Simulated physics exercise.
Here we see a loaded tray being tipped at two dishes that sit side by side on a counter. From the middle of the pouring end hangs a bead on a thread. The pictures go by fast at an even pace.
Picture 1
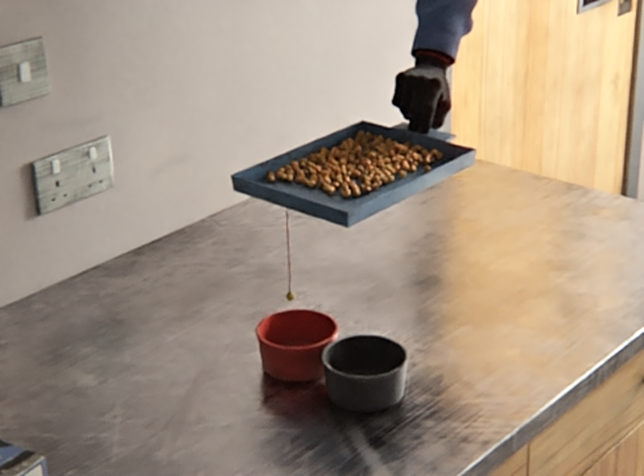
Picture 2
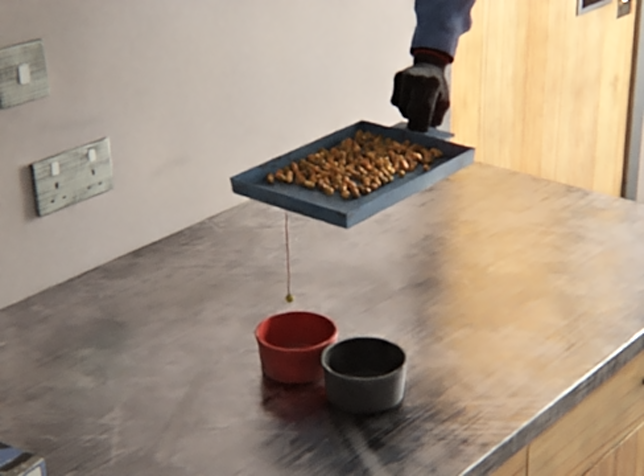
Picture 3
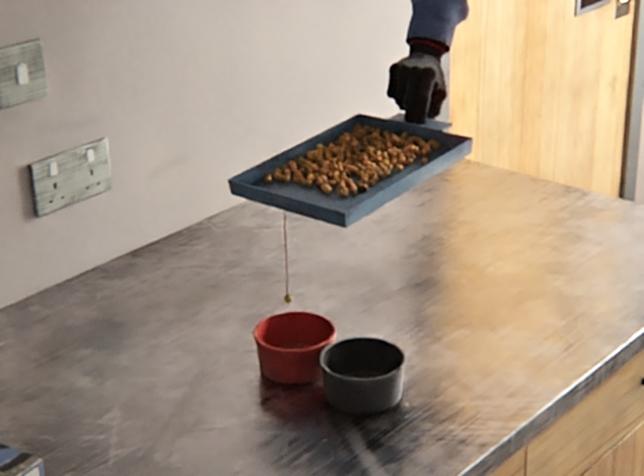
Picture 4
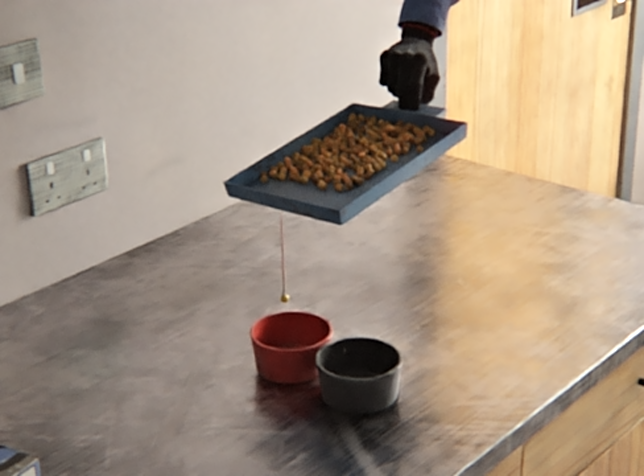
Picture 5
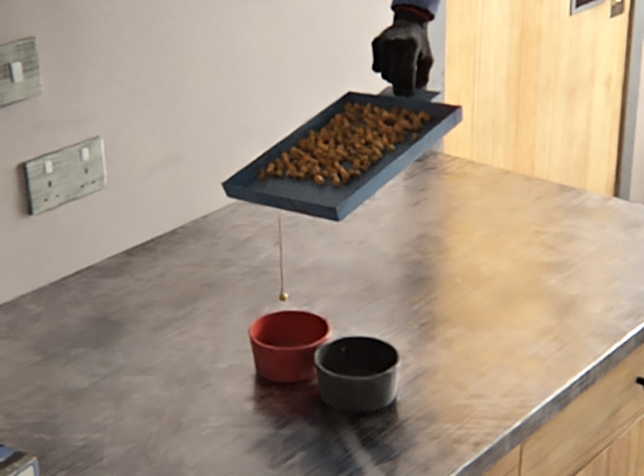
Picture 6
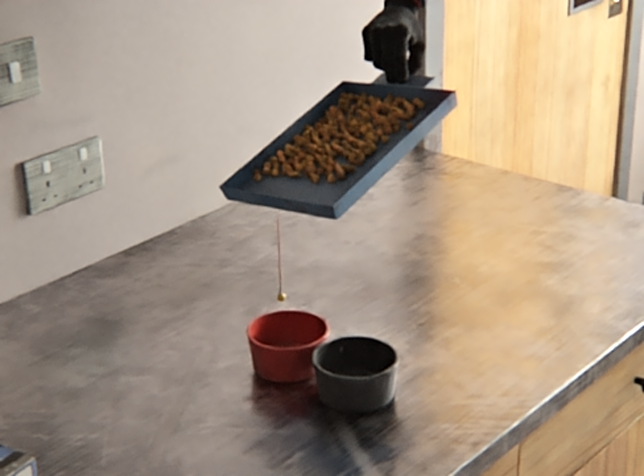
A gloved hand held a blue tray of roasted chickpeas above a red dish and a dark gray one on a counter, then raised the handle end, slanting the tray toward its left corner.
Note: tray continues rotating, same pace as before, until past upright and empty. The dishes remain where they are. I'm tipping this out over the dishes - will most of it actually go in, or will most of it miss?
Most of it will miss.
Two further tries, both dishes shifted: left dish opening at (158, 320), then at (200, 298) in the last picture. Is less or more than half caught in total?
Try 1: A minority of it. Try 2: A majority of it.
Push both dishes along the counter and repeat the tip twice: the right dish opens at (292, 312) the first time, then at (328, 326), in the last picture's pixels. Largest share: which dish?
The first try: The left-side dish. The second: The left-side dish.
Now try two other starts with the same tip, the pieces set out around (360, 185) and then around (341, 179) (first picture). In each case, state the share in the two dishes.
Roughly 0 and 0 percent, in that order.
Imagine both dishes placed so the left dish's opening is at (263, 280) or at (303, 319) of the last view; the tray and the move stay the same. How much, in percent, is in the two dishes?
First placement: 10 per cent; second placement: 0 per cent.
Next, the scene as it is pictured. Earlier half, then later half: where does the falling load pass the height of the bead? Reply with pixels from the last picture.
(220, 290), then (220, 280).
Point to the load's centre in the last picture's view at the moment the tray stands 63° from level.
The middle of the pieces lands at roughly (257, 172).
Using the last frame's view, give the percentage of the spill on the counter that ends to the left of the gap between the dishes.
100 per cent or thereabouts.
Just after the last frame, tray tipped steeply; almost all on the tray; just a few outside both.
A moment on, tray tipped past a quarter turn; the larger part on the tray; about a tenth outside both; just a few in the air.
Further on, tray tipped past a quarter turn; just a few in the left dish; almost all outside both.
When it is over, tray tipped past a quarter turn; not one in the right dish; just a few in the left dish; almost all outside both.
